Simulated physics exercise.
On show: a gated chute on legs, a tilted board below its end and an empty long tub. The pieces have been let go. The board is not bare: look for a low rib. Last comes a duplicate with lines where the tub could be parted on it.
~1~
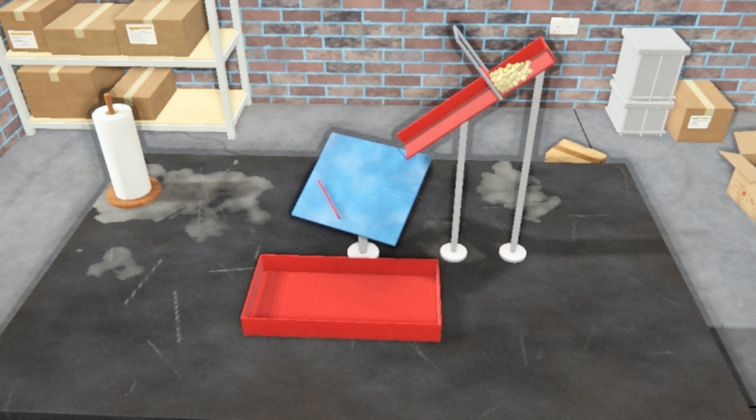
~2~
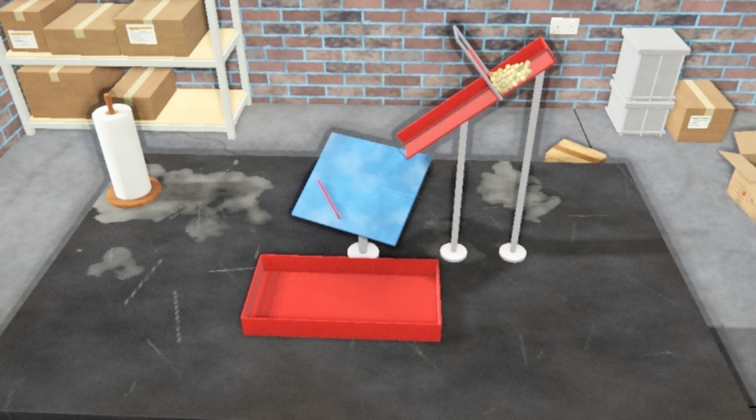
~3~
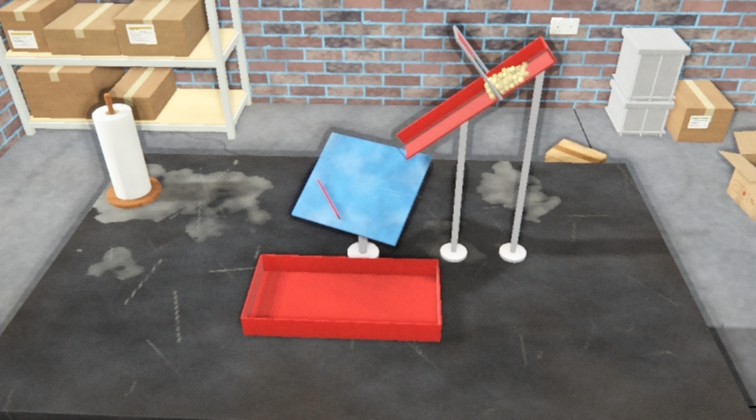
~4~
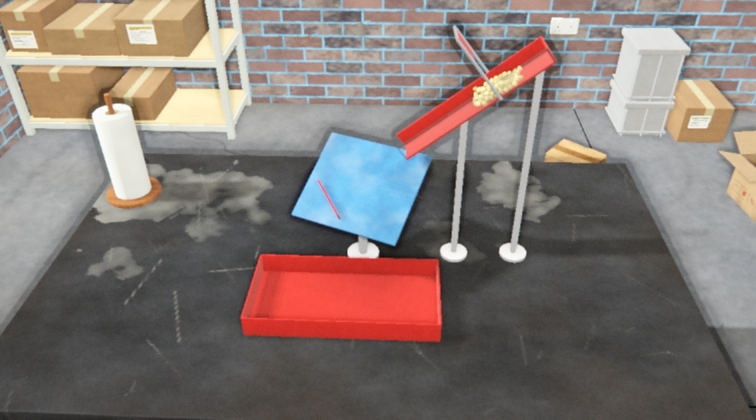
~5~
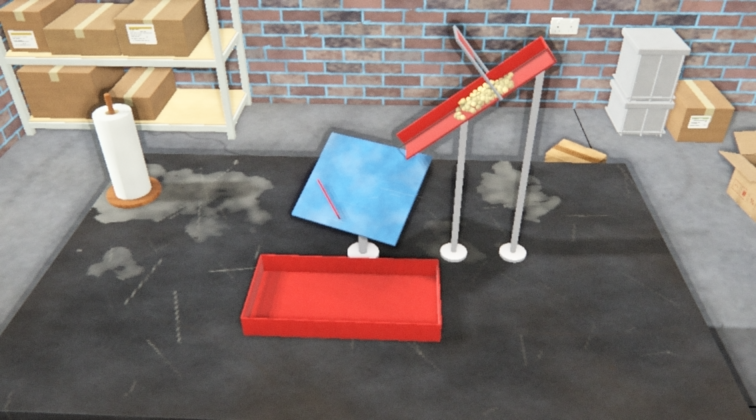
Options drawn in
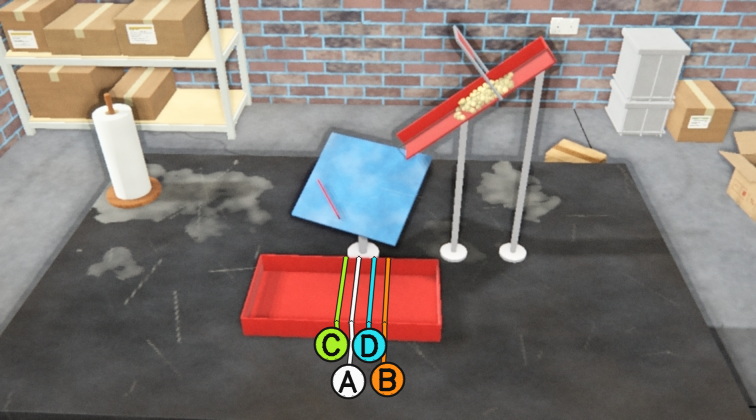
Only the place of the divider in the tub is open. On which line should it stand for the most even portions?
Use line C.
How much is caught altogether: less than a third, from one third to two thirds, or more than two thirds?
It is more than two thirds.
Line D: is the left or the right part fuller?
More lands on the left.
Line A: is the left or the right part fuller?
Left.
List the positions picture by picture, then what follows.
The first frame shows load behind the gate at (508, 78), soya beans; lip of the chute at (406, 153), sloping fairly steeply.
The second frame shows middle of the board at (361, 185), tilted fairly steeply; middle of its low edge at (341, 229); of its high edge at (381, 144).
The third frame shows front corners of the tub at (241, 318) and (441, 325), empty; front of the load at (489, 91).
The fourth frame shows middle of the load at (496, 91); its front at (475, 102), about a quarter of the way to the lip; rib from (318, 179) to (337, 215).
The fifth frame shows middle of the load at (483, 96); its front at (457, 116), about a third of the way to the lip.
On the marked copy, line A crosses the front rim at (351, 322); line B crosses the front rim at (384, 323); line C crosses the front rim at (336, 321); line D crosses the front rim at (368, 322).
Choosing A, of what is caught, nearly all on the left of the divider, a small part on the right.
Choosing B, of what is caught, all on the left of the divider, none on the right.
Choosing C, of what is caught, about half on the left of the divider, about half on the right.
Choosing D, of what is caught, all on the left of the divider, none on the right.
